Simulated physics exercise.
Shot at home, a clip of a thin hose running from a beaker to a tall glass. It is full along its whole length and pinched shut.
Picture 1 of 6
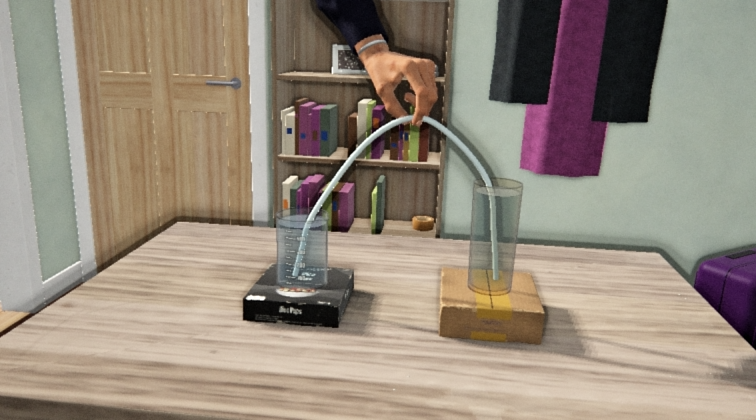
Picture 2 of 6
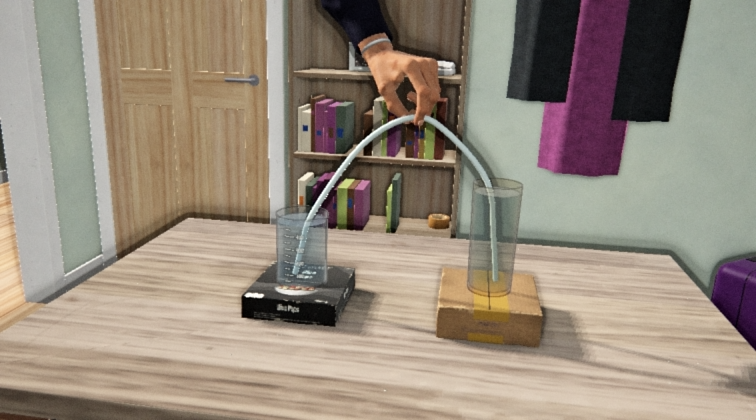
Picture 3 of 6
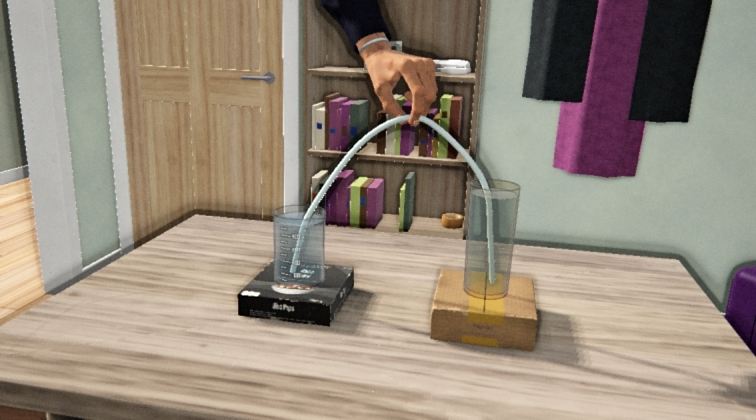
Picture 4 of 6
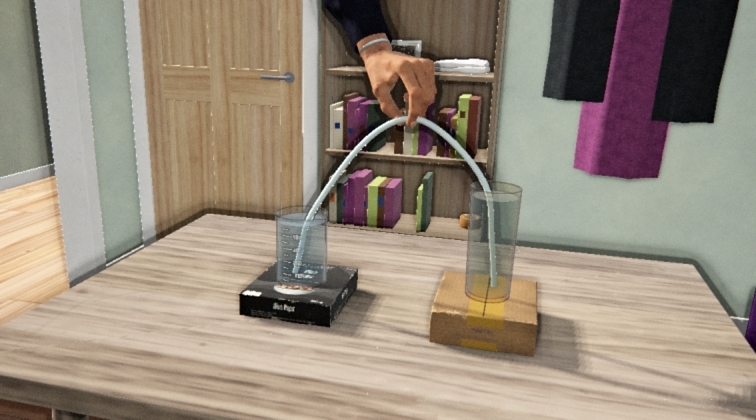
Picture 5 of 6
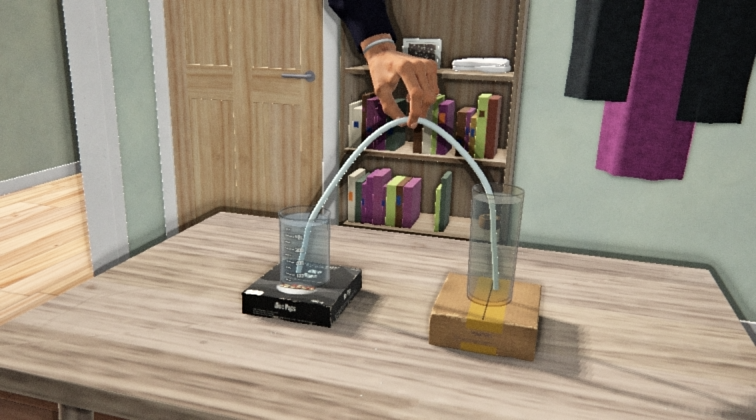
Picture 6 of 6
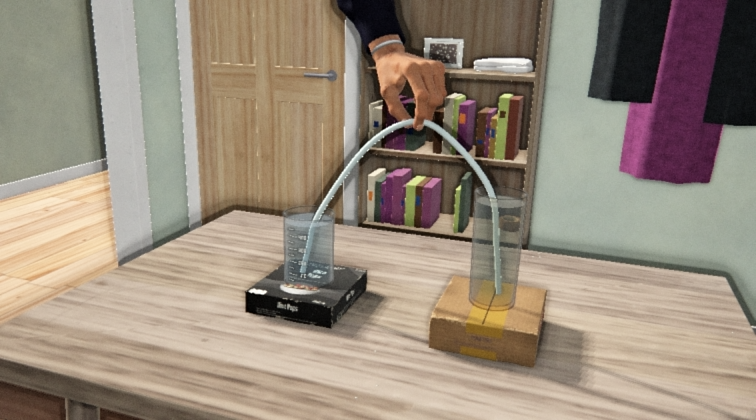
We see a hand pinching a thin, arched hose that runs from a beaker on a black packet at left to a tall glass on a brown box at right; the hand and hose stay still while the view shifts slightly.
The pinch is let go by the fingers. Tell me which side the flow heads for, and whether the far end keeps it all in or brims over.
Water goes: The left side; receiving: Brims over.
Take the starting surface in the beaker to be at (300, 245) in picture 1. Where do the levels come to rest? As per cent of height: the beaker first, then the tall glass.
95 % and 55 %, in that order.
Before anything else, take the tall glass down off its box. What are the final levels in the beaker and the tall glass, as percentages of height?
Once things settle, the first sits at 95 percent and the second at 85 percent.
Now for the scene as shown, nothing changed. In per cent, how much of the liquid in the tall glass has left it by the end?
As I figure it, 40 per cent of the contents.
Soon after, the beaker is full to the brim; the tall glass is about three quarters full; some has gone over the lower rim.
Later, the beaker is full to the brim; the tall glass is about two thirds full; some has gone over the lower rim.
In the end, the beaker is full to the brim; the tall glass is about two thirds full; some has gone over the lower rim; the two surfaces are level.
